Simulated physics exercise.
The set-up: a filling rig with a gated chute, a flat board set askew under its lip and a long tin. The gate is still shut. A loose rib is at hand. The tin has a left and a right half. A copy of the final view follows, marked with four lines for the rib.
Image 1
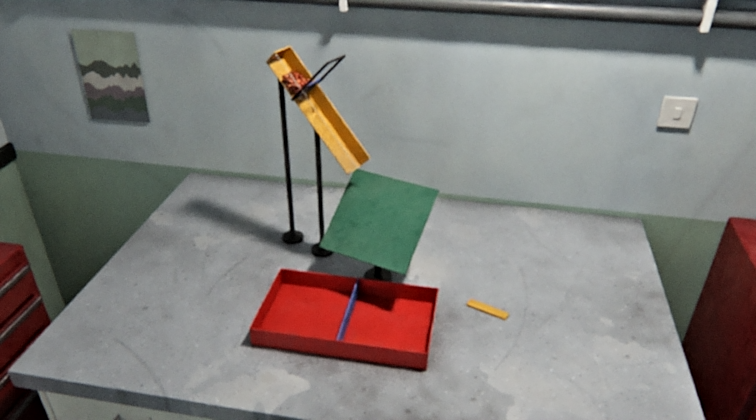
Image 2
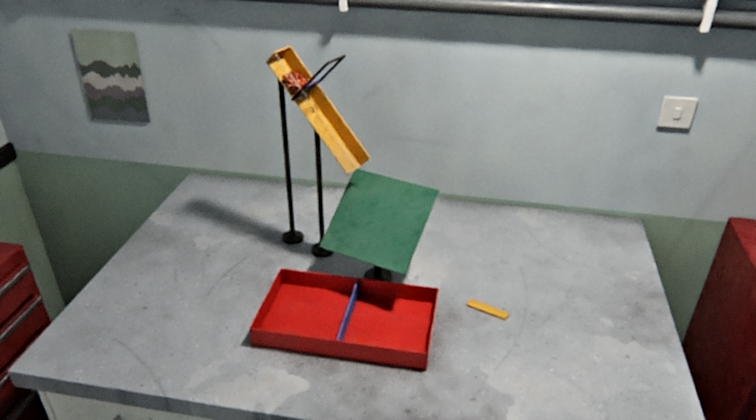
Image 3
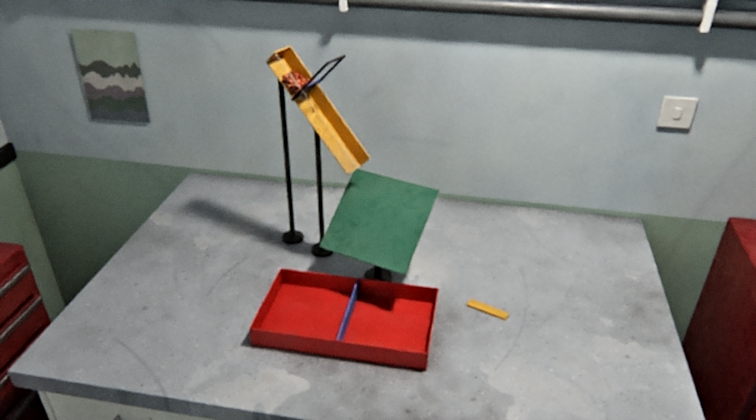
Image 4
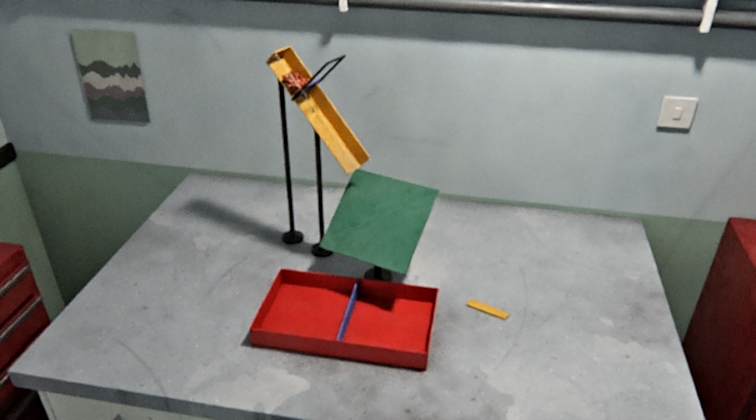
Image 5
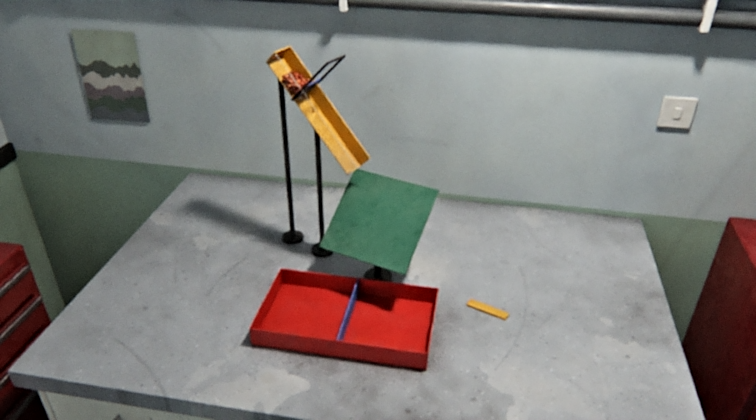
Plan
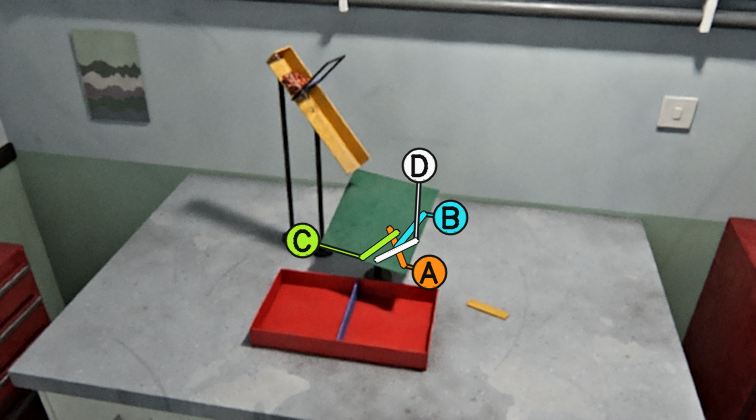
On a grey worktop, reddish pellets sitting behind a shut gate in a sloping yellow chute above a tilted green board, nothing moving.
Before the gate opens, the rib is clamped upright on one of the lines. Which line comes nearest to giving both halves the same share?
The answer is line D.
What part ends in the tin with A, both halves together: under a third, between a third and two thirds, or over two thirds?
Over two thirds.
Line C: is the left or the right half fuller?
Left.
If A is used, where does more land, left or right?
The right half.
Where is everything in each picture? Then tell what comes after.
Load behind the gate near (297, 81), clay pellets; lip of the chute near (354, 170), sloping fairly steeply, in the first picture.
Middle of the board near (379, 219), tilted fairly steeply; middle of its low edge near (361, 260); of its high edge near (396, 179), in the second picture.
Front corners of the tin near (250, 328) and (428, 353); front end of its middle wall near (337, 341); gate still shut near (312, 84), in the third picture.
Middle of the load near (297, 81); lip near (354, 170), in the fourth picture.
Middle of the load near (297, 81); lip near (354, 170), in the fifth picture.
On the marked copy, line A from (389, 228) to (403, 265); line B from (423, 214) to (397, 246); line C from (396, 232) to (362, 257); line D from (415, 240) to (377, 259).
If A is chosen, of what is caught, a small share in the left half, the bulk in the right.
If B is chosen, of what is caught, a small share in the left half, the bulk in the right.
If C is chosen, of what is caught, the bulk in the left half, close to a quarter in the right.
If D is chosen, of what is caught, close to half in the left half, close to half in the right.
